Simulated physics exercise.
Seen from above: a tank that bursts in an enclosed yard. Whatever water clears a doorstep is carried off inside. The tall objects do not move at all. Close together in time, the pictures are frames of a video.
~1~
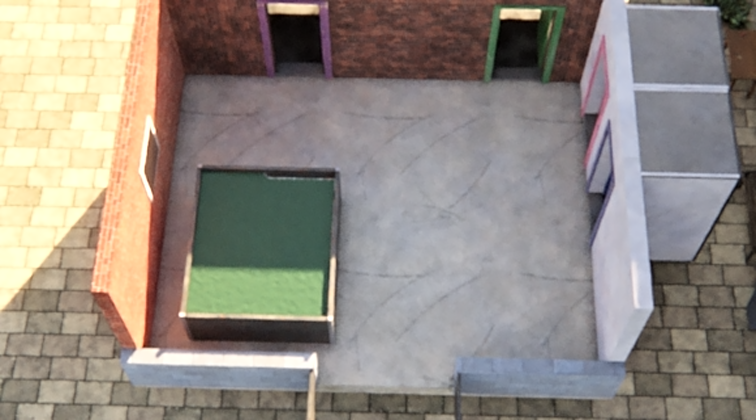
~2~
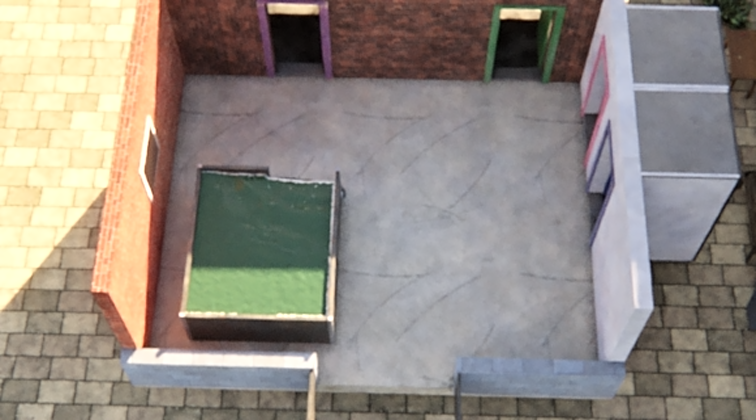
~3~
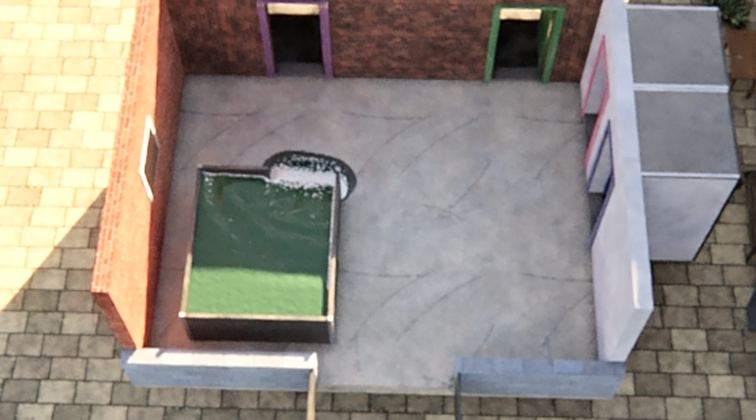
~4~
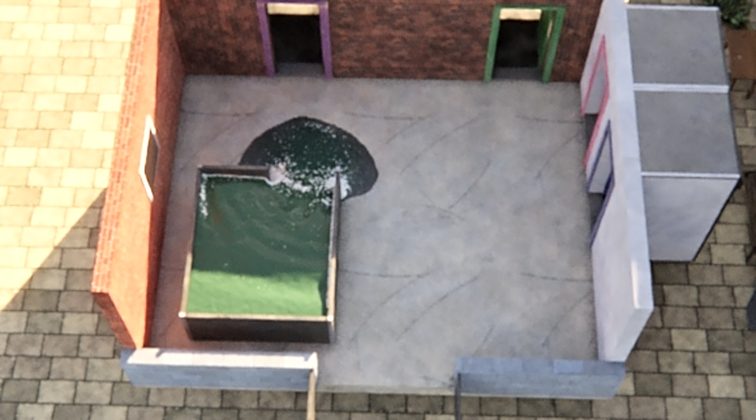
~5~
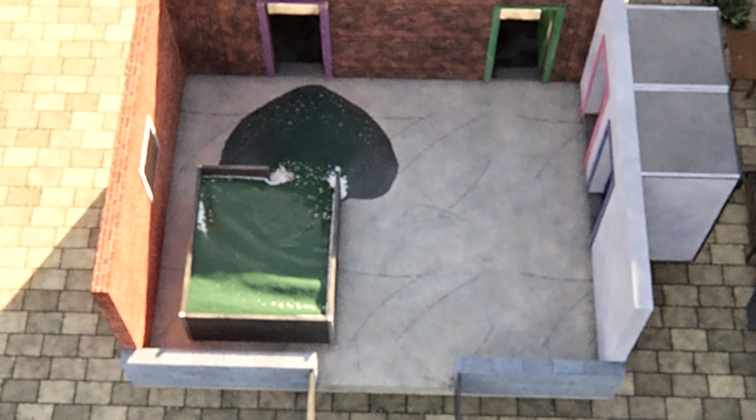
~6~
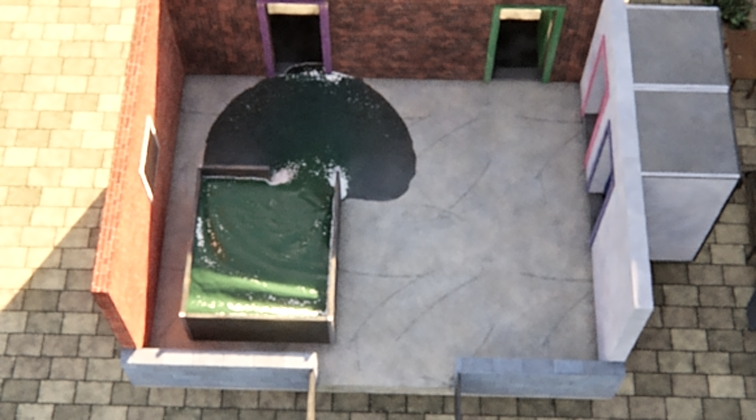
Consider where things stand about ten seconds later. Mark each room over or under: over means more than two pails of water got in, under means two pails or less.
Purple door: Over, green door: Over, blue door: Over, pink door: Over.
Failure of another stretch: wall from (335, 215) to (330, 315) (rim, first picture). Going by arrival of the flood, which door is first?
I'd go with the blue-painted one.
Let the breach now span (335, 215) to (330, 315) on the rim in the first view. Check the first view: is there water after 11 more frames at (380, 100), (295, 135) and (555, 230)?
The first spot is spared, the second spared and the third soaked.
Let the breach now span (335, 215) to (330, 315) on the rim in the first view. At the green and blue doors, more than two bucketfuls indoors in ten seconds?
Against the threshold, green beats it and blue beats it.
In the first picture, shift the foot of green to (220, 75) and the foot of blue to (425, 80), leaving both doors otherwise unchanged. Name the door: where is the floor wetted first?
Answer: The one in purple.
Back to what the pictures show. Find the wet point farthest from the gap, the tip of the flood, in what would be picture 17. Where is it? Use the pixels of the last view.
Somewhere near (573, 84).
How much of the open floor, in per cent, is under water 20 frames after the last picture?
That's roughly 55 per cent.
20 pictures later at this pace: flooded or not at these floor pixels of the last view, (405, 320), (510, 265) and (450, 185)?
In turn, the points end up high and dry, high and dry and high and dry.
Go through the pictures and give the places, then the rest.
The water tank at (263, 242) is whole and still, in the first picture.
The front is at a hidden place, out from the gap on the water tank's far side, in the second picture.
The front is at (273, 160), out from the gap on the water tank's far side, in the third picture.
Water pours out on the water tank's far side and has run to (297, 122), in the fourth picture.
The front is at (303, 90), out from the gap on the water tank's far side, in the fifth picture.
The front is at (325, 68), out from the gap on the water tank's far side, in the sixth picture.
A moment on, water covers 30 % of the floor; the purple door far over two buckets in, the green door not reached, the blue door not reached, the pink door not reached.
Next, water covers 40 % of the floor; the purple door far over two buckets in, the green door under two buckets in, the blue door not reached, the pink door not reached.
Then, water covers 55 % of the floor; the purple door far over two buckets in, the green door under two buckets in, the blue door wet at the sill, nothing in, the pink door over two buckets in.
Later, water covers 85 % of the floor; the purple door far over two buckets in, the green door over two buckets in, the blue door under two buckets in, the pink door far over two buckets in.
In the end, water covers 95 % of the floor; the purple door far over two buckets in, the green door over two buckets in, the blue door over two buckets in, the pink door far over two buckets in.
